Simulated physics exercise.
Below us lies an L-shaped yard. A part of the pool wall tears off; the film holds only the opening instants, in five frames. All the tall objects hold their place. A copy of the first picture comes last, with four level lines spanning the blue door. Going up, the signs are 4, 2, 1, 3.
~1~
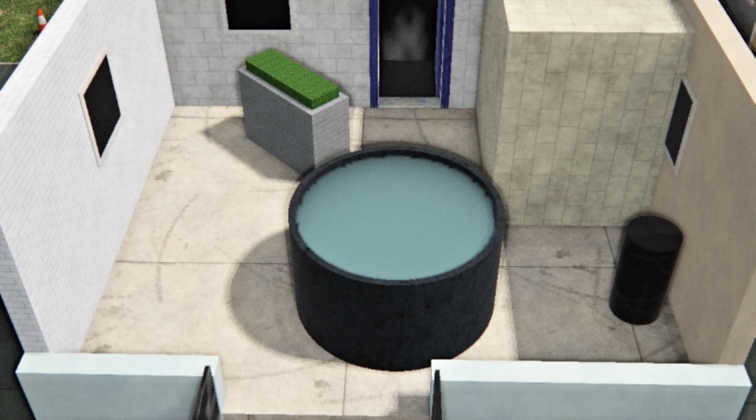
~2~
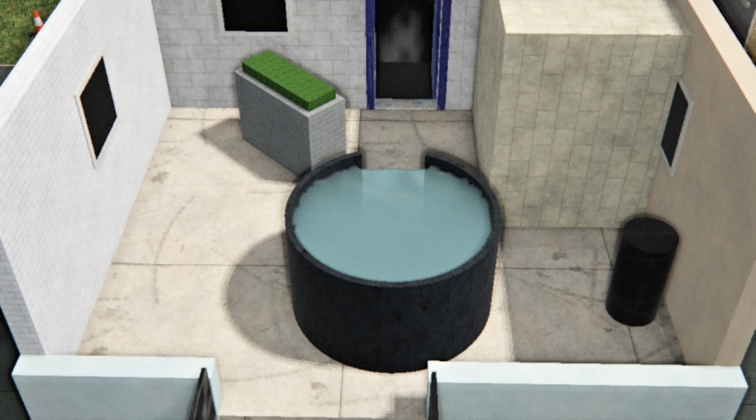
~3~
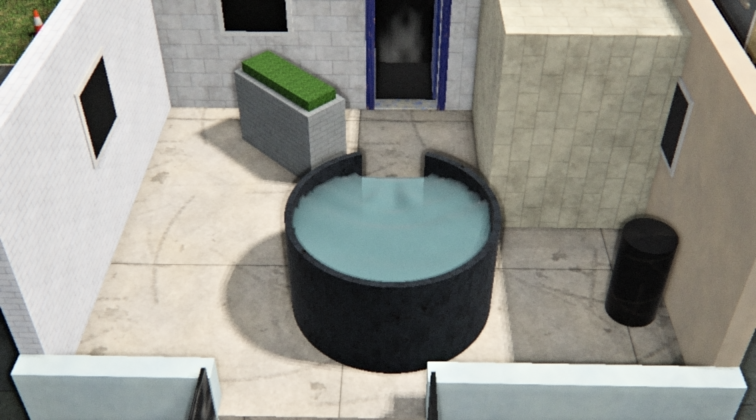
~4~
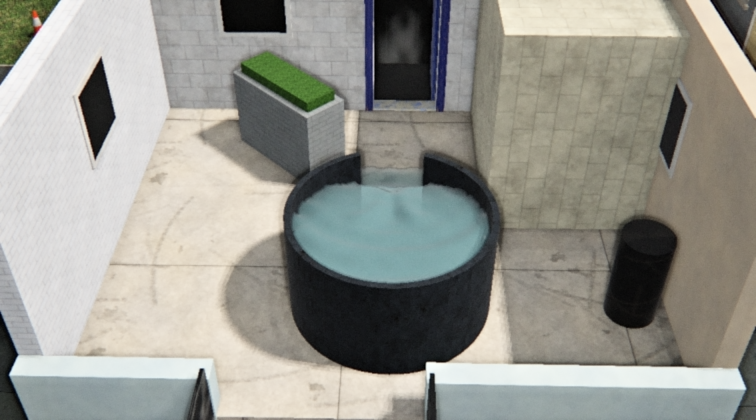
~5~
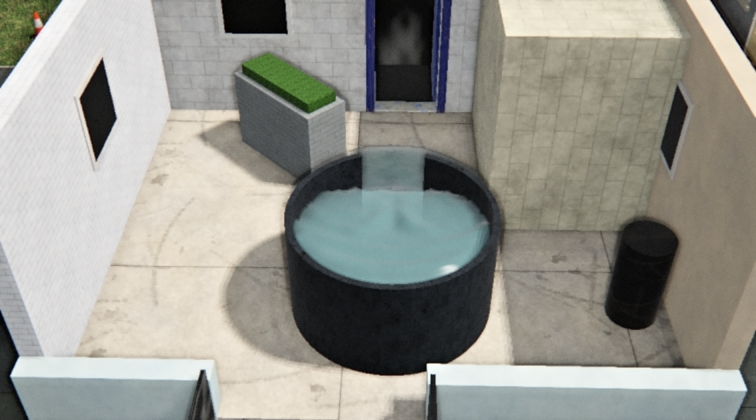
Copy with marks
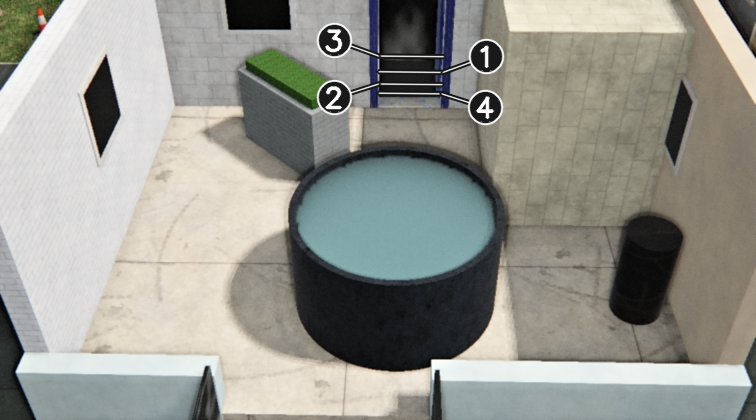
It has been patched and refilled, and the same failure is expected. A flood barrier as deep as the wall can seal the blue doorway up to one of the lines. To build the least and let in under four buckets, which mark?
Height 1.
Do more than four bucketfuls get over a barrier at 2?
Yes.
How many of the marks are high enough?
Two of them.
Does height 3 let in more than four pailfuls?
No.
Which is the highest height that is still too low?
2.
On the marked copy, 1 at (410, 72); 2 at (410, 84); 3 at (411, 56); 4 at (410, 93); from the bottom up 4, 2, 1, 3.
With 1, a splash gets over, under a bucket.
With 2, about 8 bucketfuls get in.
With 3, nothing gets over.
With 4, dozens of bucketfuls pour in.
